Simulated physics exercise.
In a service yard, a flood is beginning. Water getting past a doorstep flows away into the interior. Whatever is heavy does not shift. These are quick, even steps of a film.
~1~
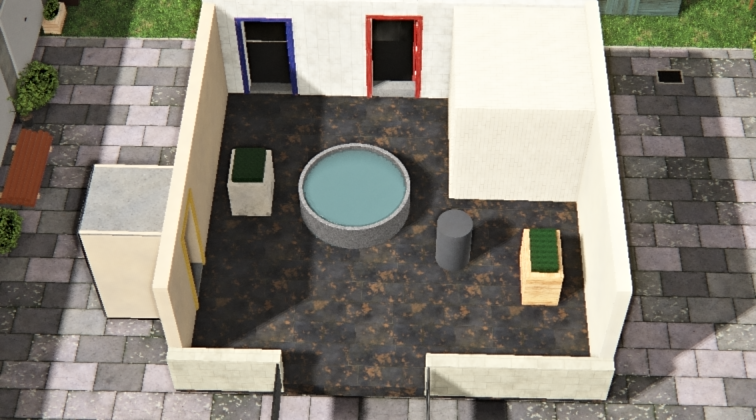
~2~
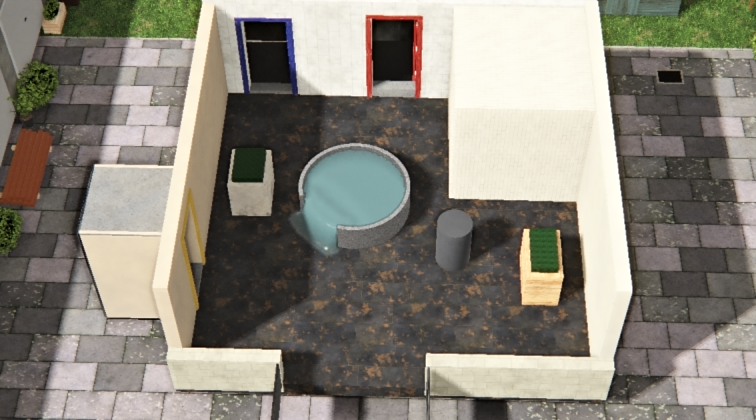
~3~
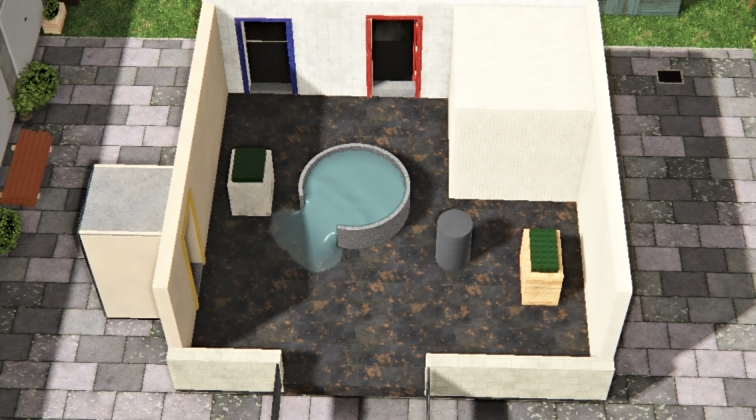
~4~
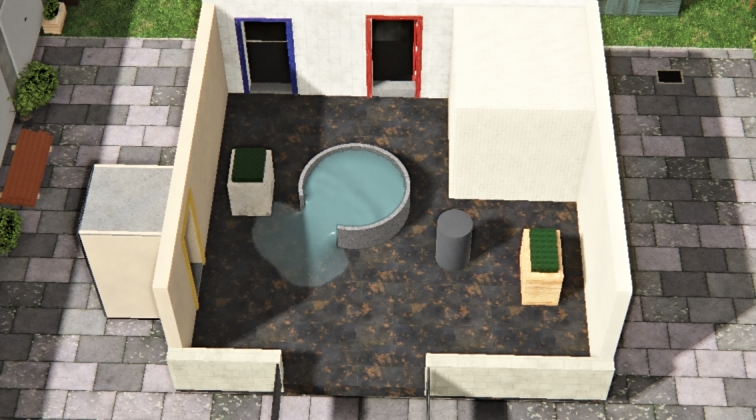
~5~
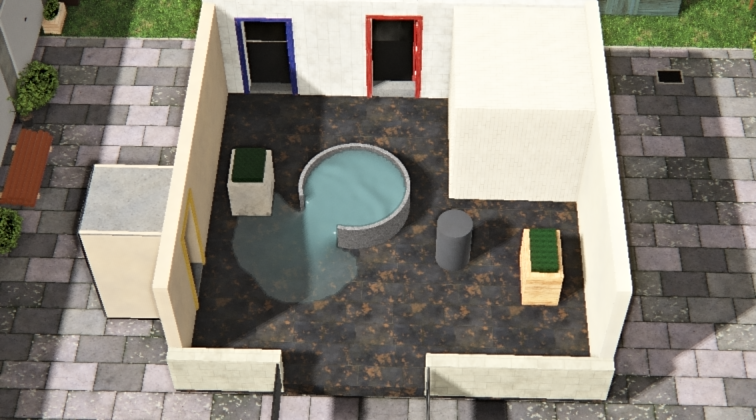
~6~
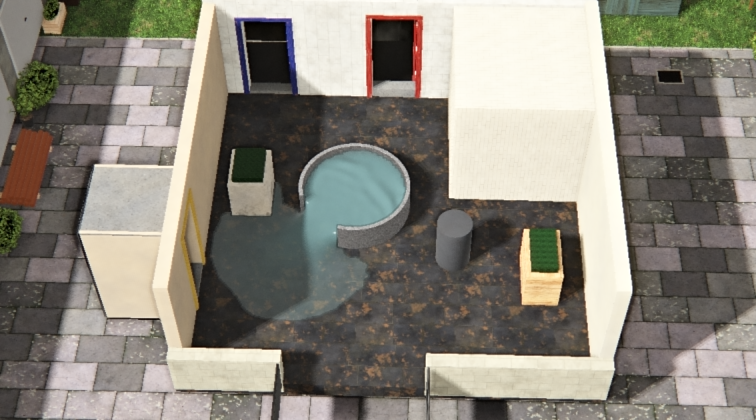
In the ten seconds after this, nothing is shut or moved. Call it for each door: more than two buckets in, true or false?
Red door false, yellow door true, blue door false.
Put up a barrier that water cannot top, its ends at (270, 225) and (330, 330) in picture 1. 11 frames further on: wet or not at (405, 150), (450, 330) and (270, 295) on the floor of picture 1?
First spared, then soaked, then spared.
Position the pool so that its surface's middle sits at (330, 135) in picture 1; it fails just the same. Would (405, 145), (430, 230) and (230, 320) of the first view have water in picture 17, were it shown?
First one stays unwetted, next one stays unwetted, last one gets inundated.
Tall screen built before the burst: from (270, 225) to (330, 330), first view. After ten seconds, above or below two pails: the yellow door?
Yellow door: Falls short.
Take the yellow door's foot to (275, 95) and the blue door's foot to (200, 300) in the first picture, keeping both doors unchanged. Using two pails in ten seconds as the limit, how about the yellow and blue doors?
Result: Yellow door no, blue door yes.
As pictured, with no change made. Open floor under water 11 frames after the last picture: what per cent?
About 25 in a hundred.
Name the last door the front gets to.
The one in red.
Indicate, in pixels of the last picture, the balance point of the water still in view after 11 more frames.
The balance point is around (306, 245).
A moment on, water covers 25 % of the floor; the red door not reached, the yellow door under two buckets in, the blue door not reached.
Next, water covers 25 % of the floor; the red door not reached, the yellow door over two buckets in, the blue door not reached.
Then, water covers 30 % of the floor; the red door not reached, the yellow door far over two buckets in, the blue door not reached.
Later, water covers 55 % of the floor; the red door not reached, the yellow door far over two buckets in, the blue door wet at the sill, nothing in.
In the end, water covers 70 % of the floor; the red door wet at the sill, nothing in, the yellow door far over two buckets in, the blue door wet at the sill, nothing in.
